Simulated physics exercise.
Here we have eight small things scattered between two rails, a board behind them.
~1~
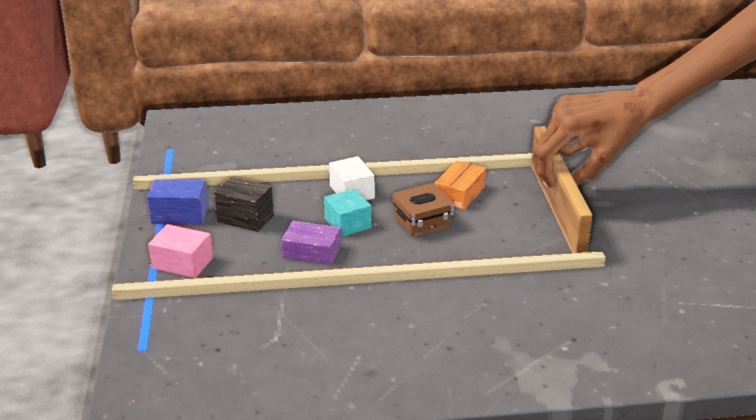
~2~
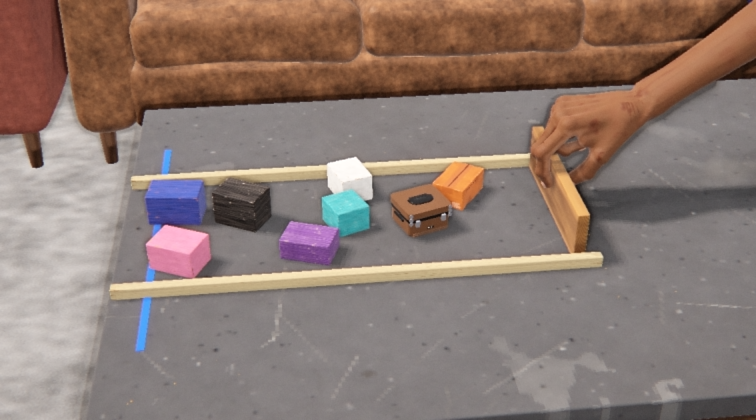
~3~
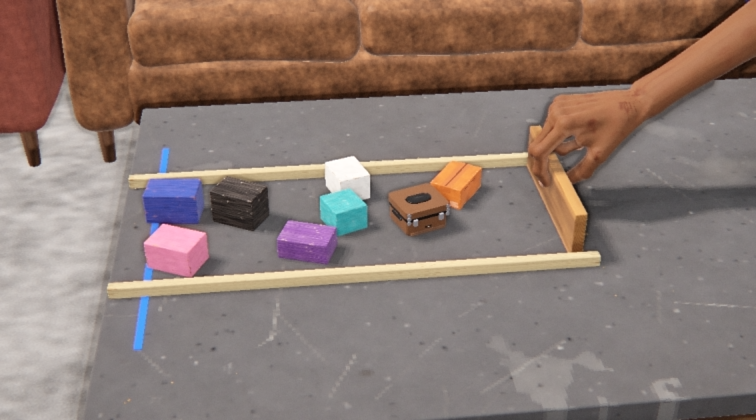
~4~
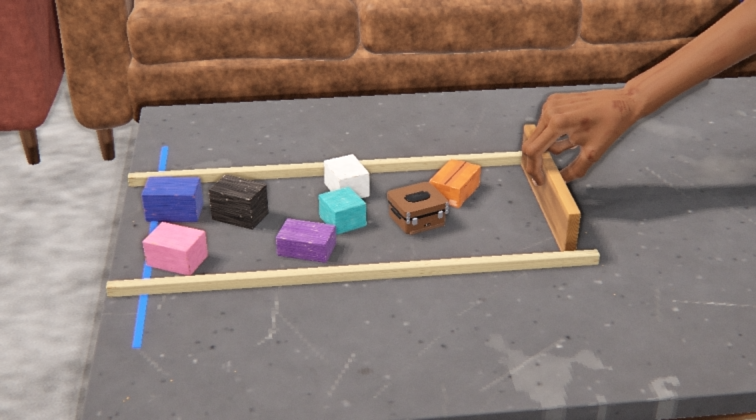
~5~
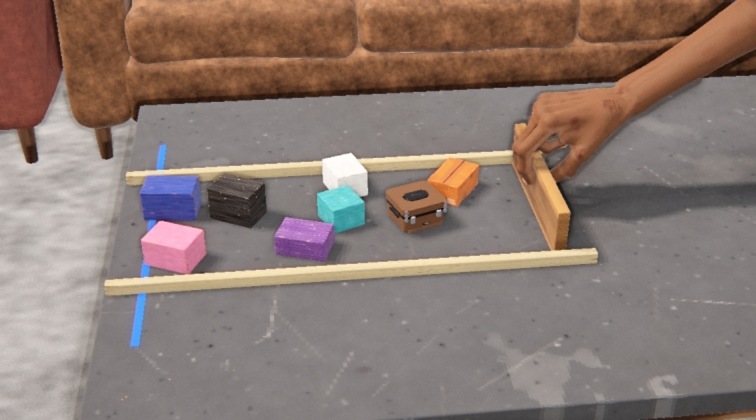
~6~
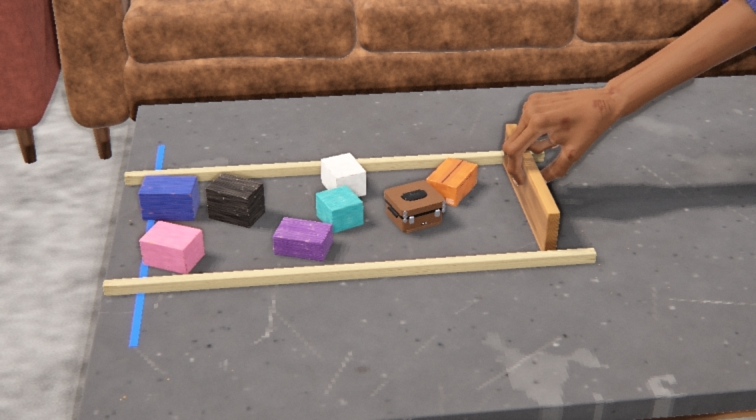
A hand sliding a wooden board slightly left between two rails, behind eight small scattered blocks and boxes on a grey tabletop.
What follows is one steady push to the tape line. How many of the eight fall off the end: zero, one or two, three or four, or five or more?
In the end the number that fall off is five or more.
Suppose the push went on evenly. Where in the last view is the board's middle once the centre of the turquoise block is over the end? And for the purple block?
About (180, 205), and (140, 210) for the other.
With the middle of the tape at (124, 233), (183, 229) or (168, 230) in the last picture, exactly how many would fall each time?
In that order 8, 3 and 4.
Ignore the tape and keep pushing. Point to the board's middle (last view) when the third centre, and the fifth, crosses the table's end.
Near (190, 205) and (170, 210).
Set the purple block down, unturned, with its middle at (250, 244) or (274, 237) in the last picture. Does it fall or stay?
In that order, it survives; remains up.
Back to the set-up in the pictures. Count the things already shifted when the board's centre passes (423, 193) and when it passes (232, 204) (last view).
At the one place 2, at the other 8.
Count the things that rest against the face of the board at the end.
In contact: 3.
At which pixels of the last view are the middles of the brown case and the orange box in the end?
The brown case stops around (124, 222); the orange box around (136, 198).
Early on, none off yet; blue block at rest near (170, 198); pink block at rest near (173, 247); black block at rest near (236, 200).
A while later, none off yet; blue block travelled a little near (155, 197); pink block at rest near (173, 247); black block travelled about its own width near (203, 199).
Further along, one off so far; blue block in the air; pink block travelled about its own width near (127, 253); black block travelled well along near (131, 201).
Finally, the number that fall off is five or more; lost, white block, turquoise block, black block, pink block and blue block.
